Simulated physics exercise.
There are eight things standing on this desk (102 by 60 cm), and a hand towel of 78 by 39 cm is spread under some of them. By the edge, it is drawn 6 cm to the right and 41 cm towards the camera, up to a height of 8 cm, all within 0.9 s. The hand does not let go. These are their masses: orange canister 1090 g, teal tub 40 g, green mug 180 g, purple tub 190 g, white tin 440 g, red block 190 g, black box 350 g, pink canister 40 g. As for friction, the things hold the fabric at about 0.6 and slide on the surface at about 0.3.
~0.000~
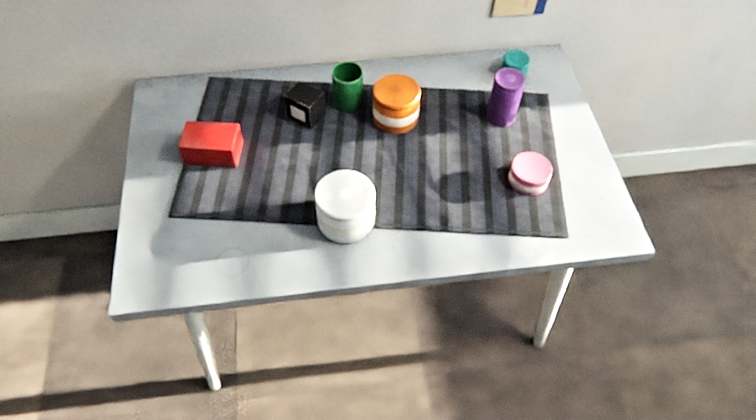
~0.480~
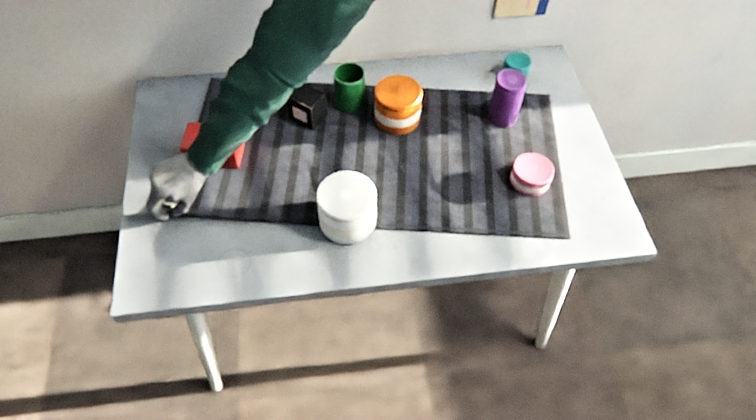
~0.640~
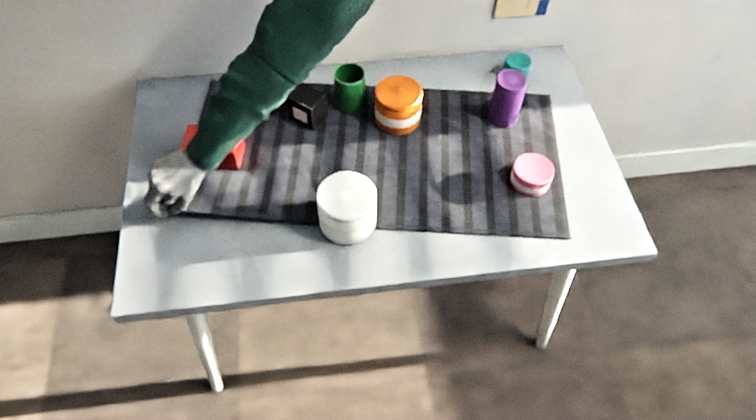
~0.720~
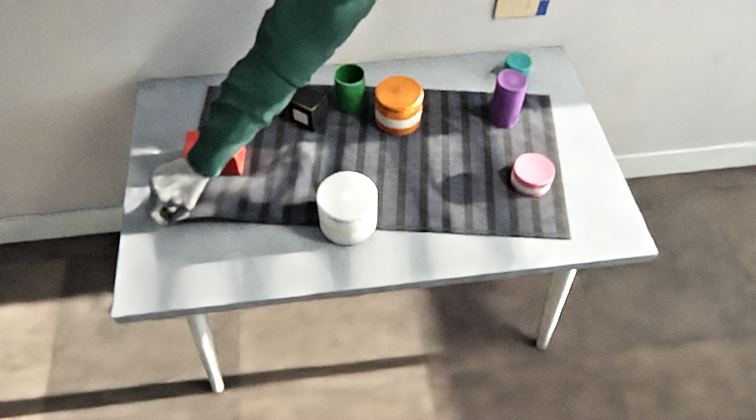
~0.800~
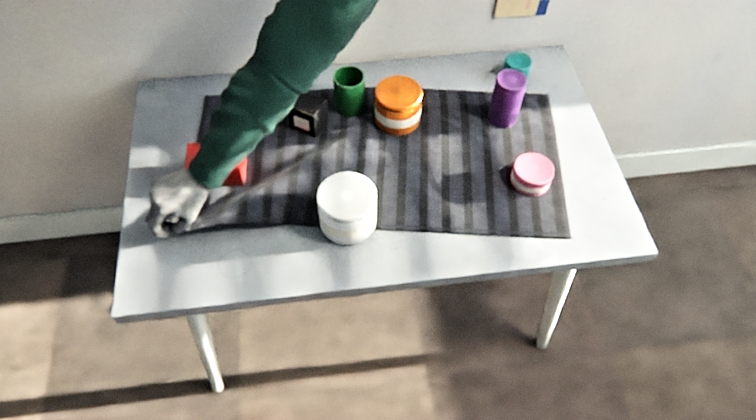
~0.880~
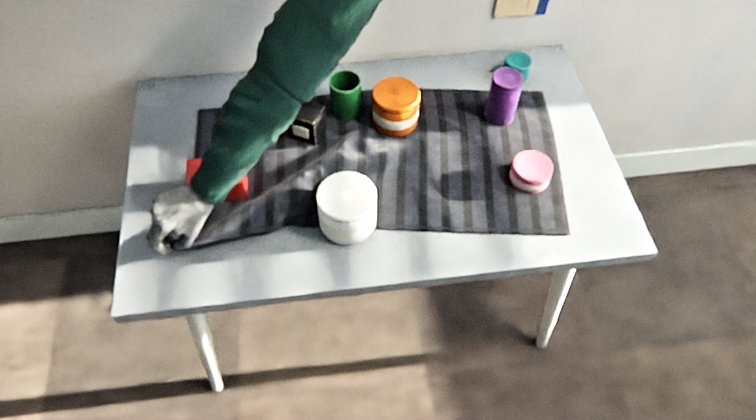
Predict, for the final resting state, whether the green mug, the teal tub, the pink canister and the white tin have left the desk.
One by one: Green mug: Still there. Teal tub: Still there. Pink canister: Still there. White tin: Gone.
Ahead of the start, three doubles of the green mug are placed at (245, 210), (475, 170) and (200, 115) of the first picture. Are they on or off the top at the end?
First leaves the top, second keeps its place, third leaves the top.
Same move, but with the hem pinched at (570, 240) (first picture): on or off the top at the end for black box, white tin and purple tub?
Log - black box: Still on top; white tin: Off the top; purple tub: Off the top.
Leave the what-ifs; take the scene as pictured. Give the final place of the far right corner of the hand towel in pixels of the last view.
(398, 93) or thereabouts.
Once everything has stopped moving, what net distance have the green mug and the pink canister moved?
For the green mug it's 35 cm, and for the pink canister it's 15 cm.
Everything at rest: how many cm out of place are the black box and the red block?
Estimate: Black box shifted some 40 cm, red block off the top.
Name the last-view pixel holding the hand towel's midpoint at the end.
It sits near (323, 225) in pixels.
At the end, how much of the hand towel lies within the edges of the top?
About 70 per cent.
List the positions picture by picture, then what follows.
The first frame shows shows, green mug (347, 72); teal tub (517, 58); pink canister (532, 167); white tin (345, 193); hand towel corners (169, 217) (210, 77) (548, 94) (568, 238).
The second frame shows shows, hand towel corners (211, 78) (549, 95); grip (169, 213).
The third frame shows shows, hand towel corners (211, 80) (550, 95); grip (167, 210).
The fourth frame shows shows, red block (211, 144); hand towel corners (209, 86) (550, 95); grip (168, 218).
The fifth frame shows shows, black box (307, 102); red block (213, 155); green mug (349, 76); hand towel corners (205, 96) (548, 95); grip (169, 230).
The sixth frame shows shows, green mug (345, 81); teal tub (519, 60); pink canister (533, 165); white tin (347, 194); hand towel corners (199, 110) (542, 92) (570, 235); grip (170, 247).
By 1.0 s, 100 % of the hand towel is still over the top; green mug 10 cm off its start, pink canister 4 cm off its start, white tin 2 cm off its start.
By 1.2 s, 95 % of the hand towel is still over the top; green mug 19 cm off its start, white tin 9 cm off its start, pink canister 7 cm off its start.
By 1.4 s, 85 % of the hand towel is still over the top; green mug 28 cm off its start at (273, 161), white tin 17 cm off its start at (342, 276), pink canister 11 cm off its start at (480, 160).
By 1.5 s, 75 % of the hand towel is still over the top; green mug 35 cm off its start, white tin over the edge, pink canister 14 cm off its start.
By 3.1 s, 70 % of the hand towel is still over the top; white tin over the edge, green mug 36 cm off its start at (253, 195), pink canister 16 cm off its start at (457, 156), teal tub 3 cm off its start at (510, 52).
